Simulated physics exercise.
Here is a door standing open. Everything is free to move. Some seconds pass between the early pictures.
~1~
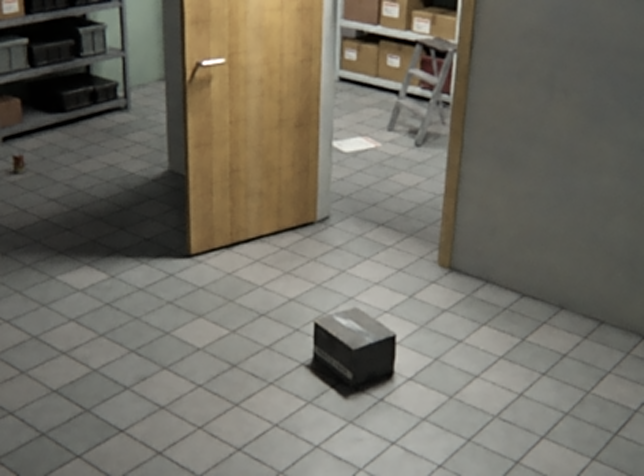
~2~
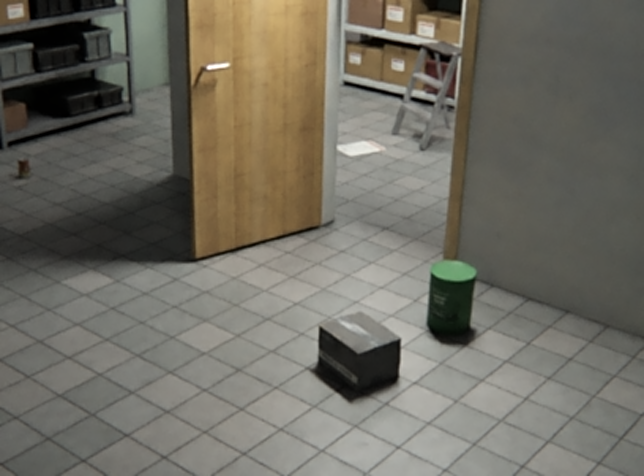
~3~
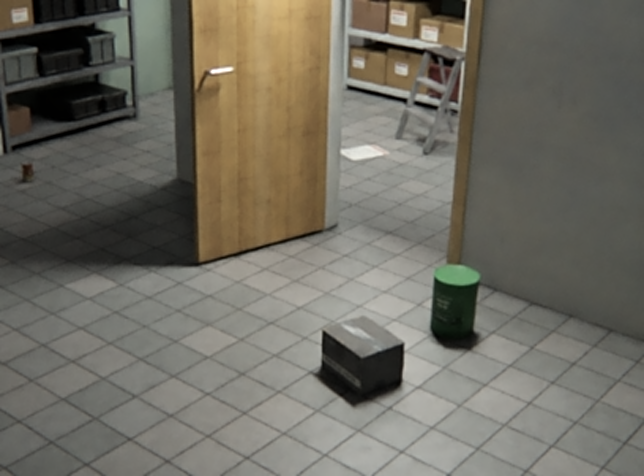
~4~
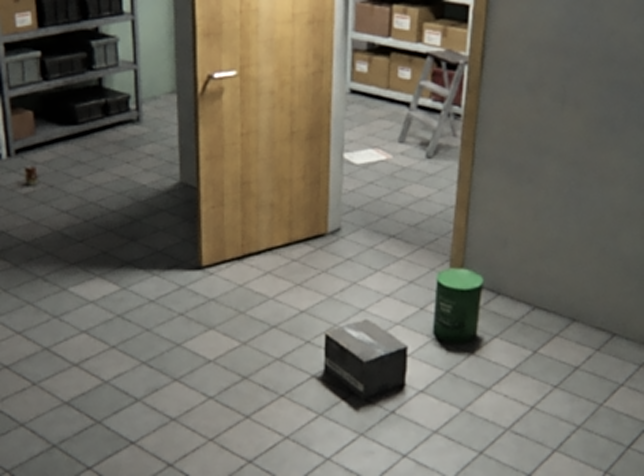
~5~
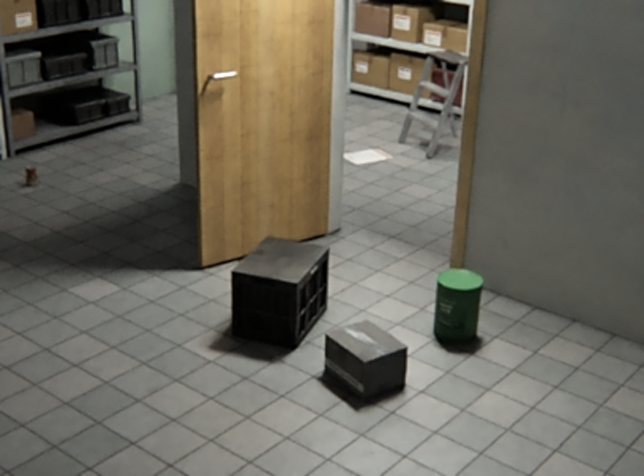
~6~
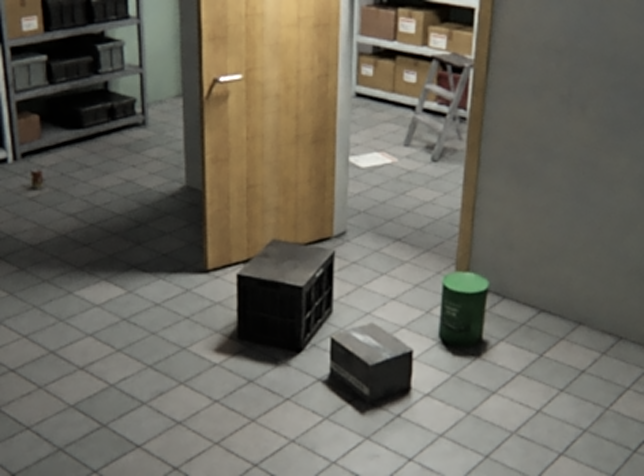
A wooden door stood wide open and still behind a small grey box on the tiled floor; a green pail appeared to its right, then a black chest to its left.
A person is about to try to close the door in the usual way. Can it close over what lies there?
Outcome: The door reaches the frame.
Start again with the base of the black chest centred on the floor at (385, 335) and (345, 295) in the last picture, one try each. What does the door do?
First try: It reaches the frame; second try: It is blocked.
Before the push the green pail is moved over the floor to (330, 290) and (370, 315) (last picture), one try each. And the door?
First, it is blocked; second, it shuts.
Then, 1.00 s past the last view, door 72° open.
Then, 1.80 s past the last view, door 33° open.
Finally, door 0° open; all 3 still in place. Final places as the last picture's camera would see them, black chest near (287, 294).
